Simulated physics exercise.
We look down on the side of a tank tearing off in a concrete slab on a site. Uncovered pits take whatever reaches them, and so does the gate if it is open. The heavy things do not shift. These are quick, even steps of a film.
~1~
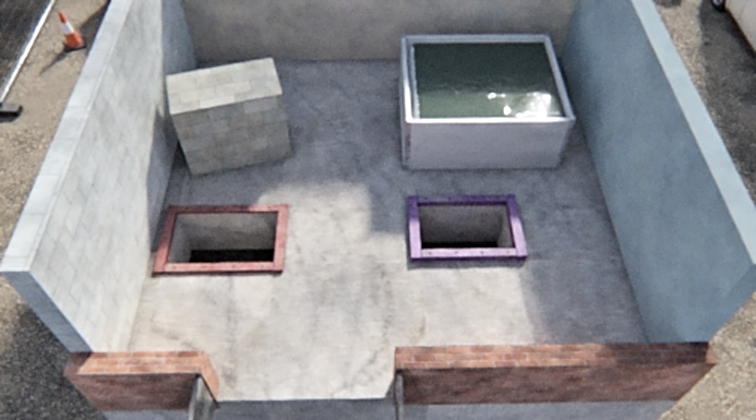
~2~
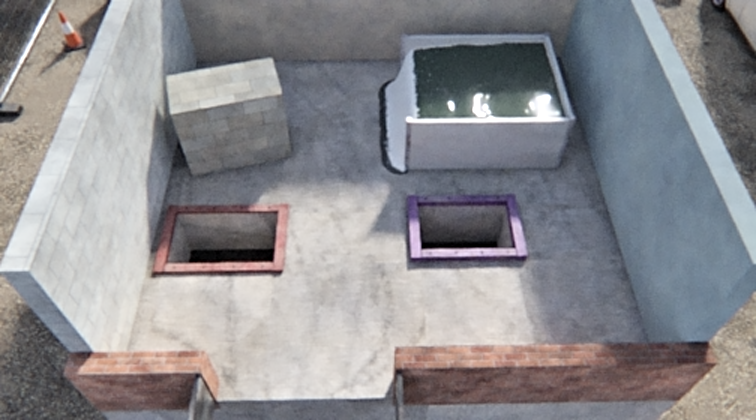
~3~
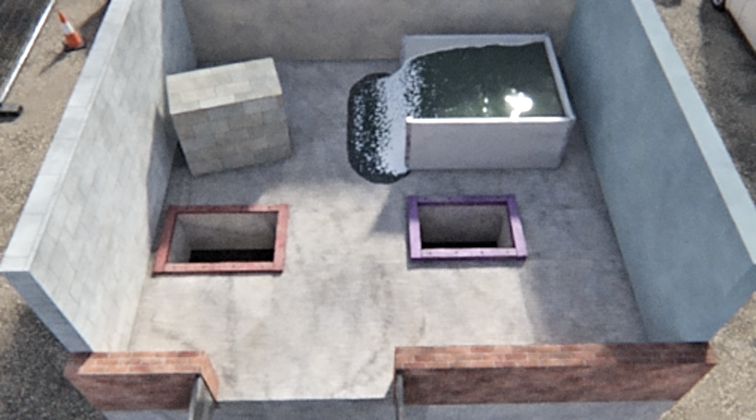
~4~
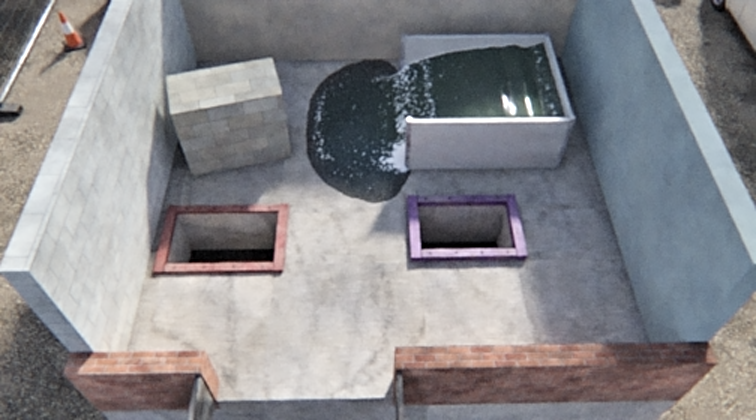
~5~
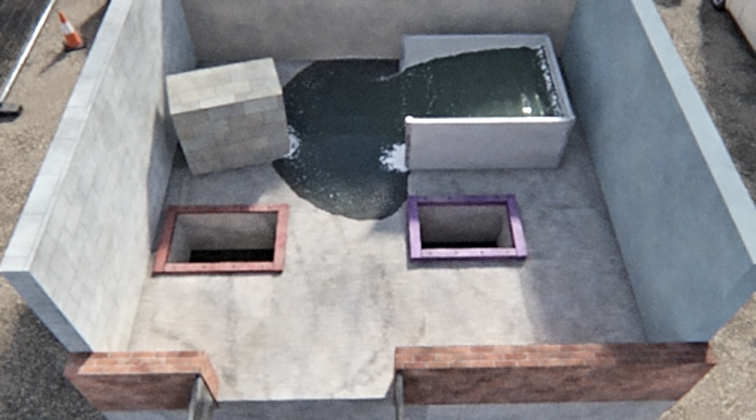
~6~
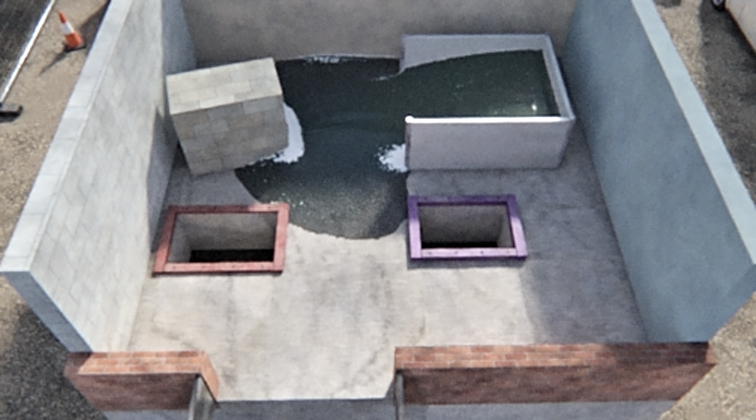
Dark water pouring from the left side of a pale tank, spreading across a concrete floor and around a block.
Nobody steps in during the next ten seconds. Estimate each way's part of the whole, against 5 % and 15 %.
The gate takes over 15 %; the purple pit takes under 5 %; the red pit takes over 15 %.
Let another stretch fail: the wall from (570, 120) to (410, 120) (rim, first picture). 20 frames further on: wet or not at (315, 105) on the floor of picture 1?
Answer: No water.
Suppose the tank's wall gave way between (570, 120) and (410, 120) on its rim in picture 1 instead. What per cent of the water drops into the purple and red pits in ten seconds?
Parts in a hundred: Purple 35, red 12.
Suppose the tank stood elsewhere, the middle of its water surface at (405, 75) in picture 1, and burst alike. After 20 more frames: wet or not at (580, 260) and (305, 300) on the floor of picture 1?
In turn: No water, flooded.
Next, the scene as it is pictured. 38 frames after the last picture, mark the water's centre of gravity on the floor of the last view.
At about (364, 139).
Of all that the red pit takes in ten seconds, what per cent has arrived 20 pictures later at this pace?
Close to 75 %.
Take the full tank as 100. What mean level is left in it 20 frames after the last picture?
Some 16 per cent.
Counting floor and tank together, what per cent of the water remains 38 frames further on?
Some 70 per cent.
A moment on, water covers 40 % of the floor; the gate 0 %, the purple pit 0 %, the red pit 2 %.
Next, water covers 45 % of the floor; the gate 0 %, the purple pit 0 %, the red pit 8 %.
Then, water covers 55 % of the floor; the gate 2 %, the purple pit 0 %, the red pit 17 %.
Later, water covers 75 % of the floor; the gate 8 %, the purple pit 0 %, the red pit 21 %.
In the end, water covers 95 % of the floor; the gate 18 %, the purple pit 0 %, the red pit 22 %.
